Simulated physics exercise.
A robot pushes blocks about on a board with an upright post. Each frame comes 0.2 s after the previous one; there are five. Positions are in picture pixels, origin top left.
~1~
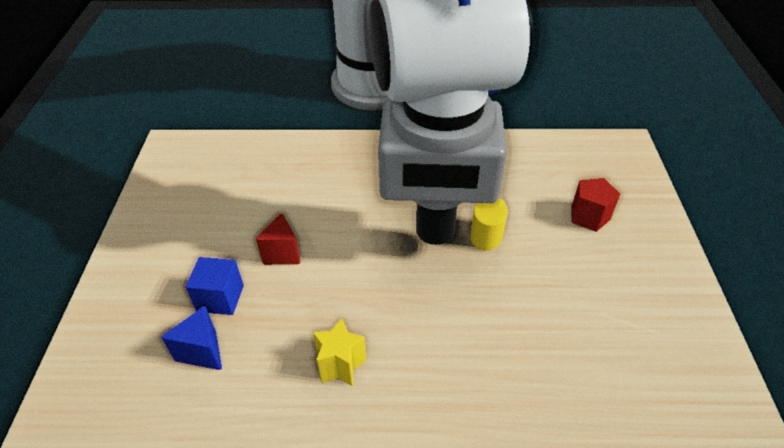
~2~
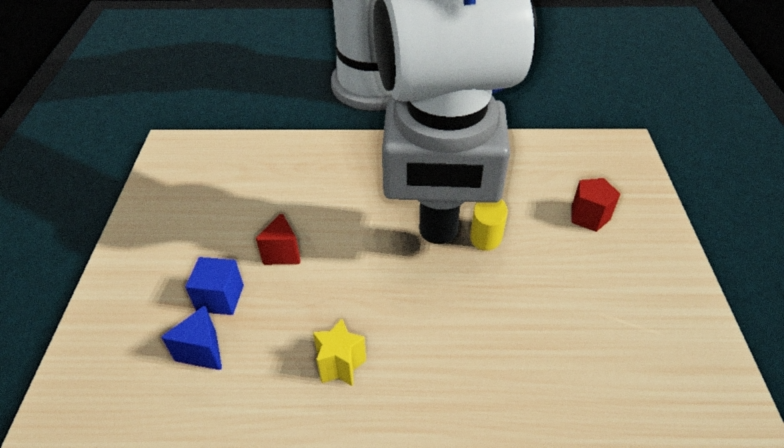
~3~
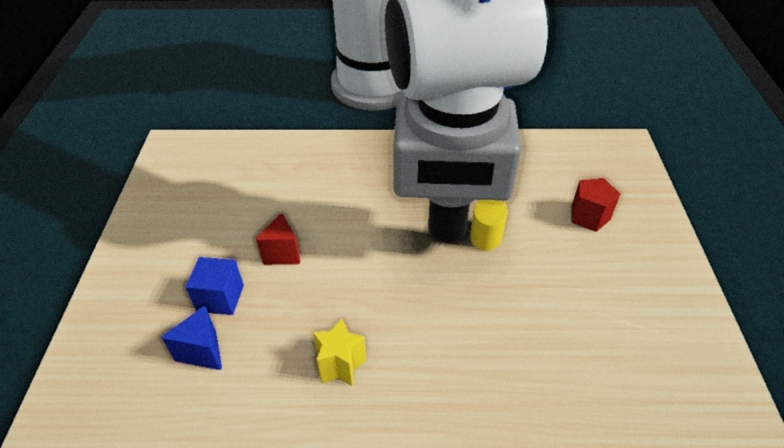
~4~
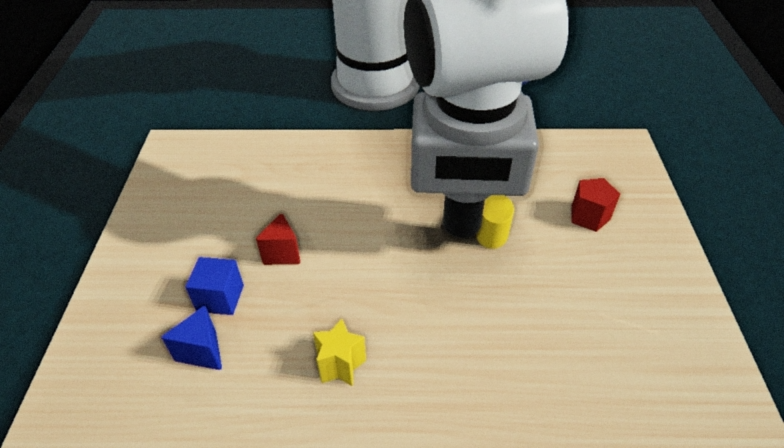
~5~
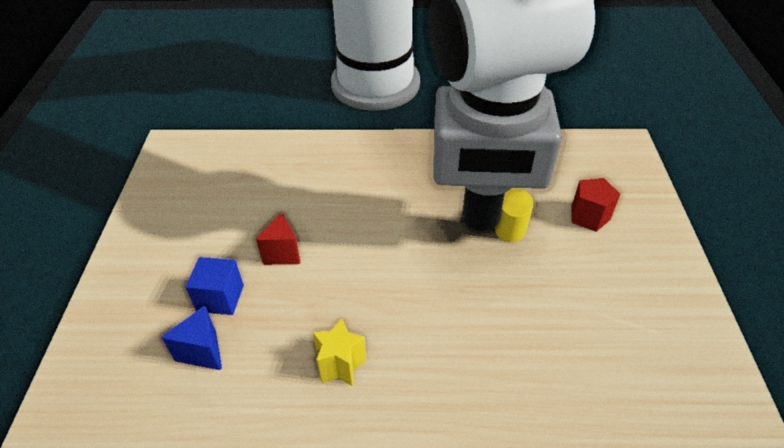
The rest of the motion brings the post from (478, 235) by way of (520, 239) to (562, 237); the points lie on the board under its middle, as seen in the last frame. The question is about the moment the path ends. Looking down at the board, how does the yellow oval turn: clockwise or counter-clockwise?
If we look at it from overhead, the yellow oval pivots counter-clockwise.
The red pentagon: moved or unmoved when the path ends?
That block ends up displaced.
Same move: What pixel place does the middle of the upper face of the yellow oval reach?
Put as a pixel place, it's (568, 187).
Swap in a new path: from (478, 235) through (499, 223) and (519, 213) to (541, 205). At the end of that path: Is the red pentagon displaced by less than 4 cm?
Yes - that is the case.
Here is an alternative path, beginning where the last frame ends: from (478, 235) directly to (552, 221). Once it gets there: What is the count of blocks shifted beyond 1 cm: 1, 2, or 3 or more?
Once the path ends, two blocks will have shifted.
The first path, step by step. Halfway along, post at (525, 222); yellow oval at (549, 196), turned 55° anticlockwise.
At the end, post at (567, 220); yellow oval at (568, 187), turned 105° anticlockwise; red pentagon at (607, 189).
